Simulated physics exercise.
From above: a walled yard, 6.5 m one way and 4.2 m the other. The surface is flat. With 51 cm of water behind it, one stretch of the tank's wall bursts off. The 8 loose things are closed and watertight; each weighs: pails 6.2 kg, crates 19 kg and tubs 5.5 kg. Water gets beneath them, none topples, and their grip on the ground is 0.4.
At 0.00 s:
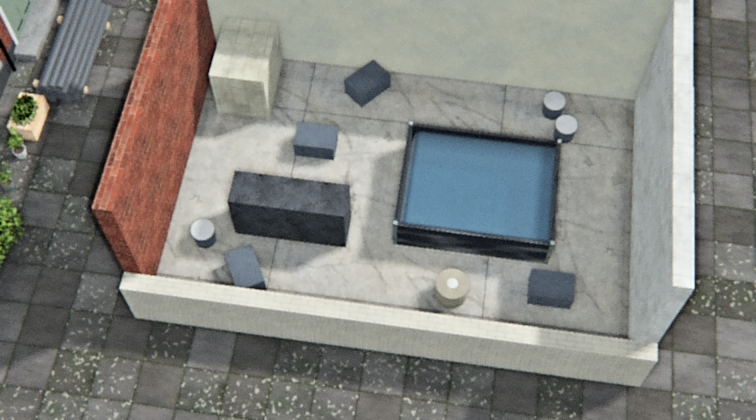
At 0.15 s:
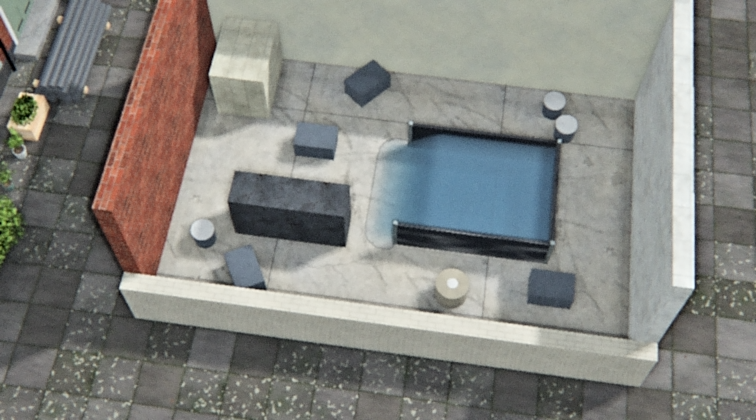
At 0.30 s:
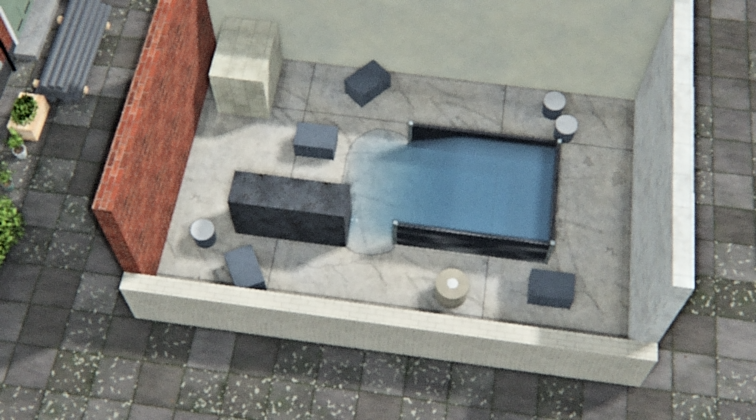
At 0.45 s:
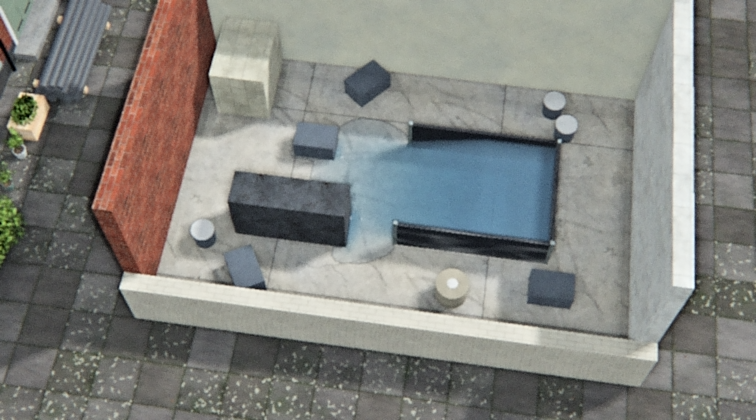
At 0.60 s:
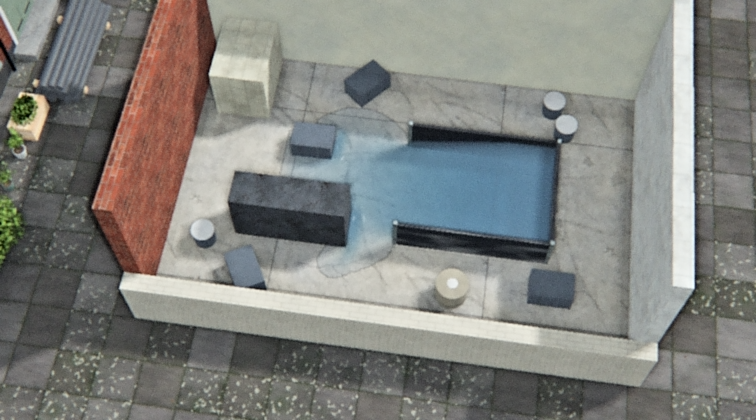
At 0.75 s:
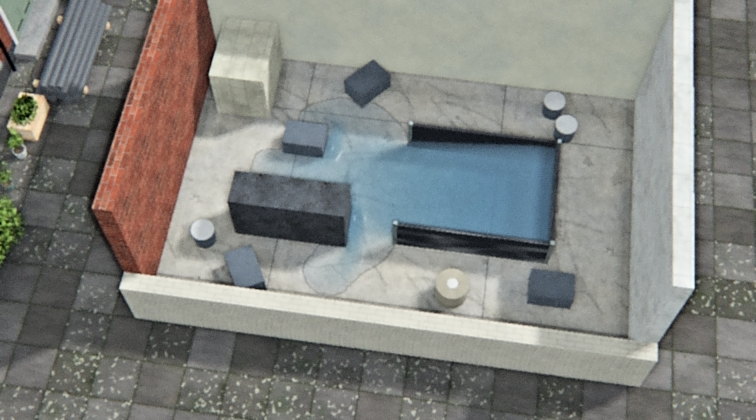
In a walled yard with a brick wall on the left, a dark-framed tank of blue water stands among scattered grey crates and tubs. Its left side opens and water spreads leftward across the paving, reaching the long dark block, then flows around its near end and beneath a crate, which shifts slightly left.
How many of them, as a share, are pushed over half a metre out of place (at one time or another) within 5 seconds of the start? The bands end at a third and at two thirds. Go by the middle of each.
It is between one and two thirds.
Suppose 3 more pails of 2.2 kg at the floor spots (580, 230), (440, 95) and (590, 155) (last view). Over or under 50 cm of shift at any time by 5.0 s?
In turn: Short of it, more, short of it.
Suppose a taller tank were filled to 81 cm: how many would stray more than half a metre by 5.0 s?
Then 7.
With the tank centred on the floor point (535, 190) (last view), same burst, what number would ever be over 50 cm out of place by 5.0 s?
Then 4.
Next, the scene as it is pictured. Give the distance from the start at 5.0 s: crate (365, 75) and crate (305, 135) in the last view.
In turn: 80 cm, 120 cm.
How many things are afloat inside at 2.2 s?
1 of them.
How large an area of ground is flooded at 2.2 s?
Some 14 m2.
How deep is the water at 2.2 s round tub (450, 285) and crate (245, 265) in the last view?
About 0 and 4 cm.
After 1.1 s 1 of 8 are over 50 cm from their spots; 0 afloat.
After 2.2 s 1 of 8 are over 50 cm from their spots; 1 afloat.
After 3.5 s 2 of 8 are over 50 cm from their spots; 3 afloat.
After 5.0 s 3 of 8 are over 50 cm from their spots, and 3 have been at some point; 2 afloat.
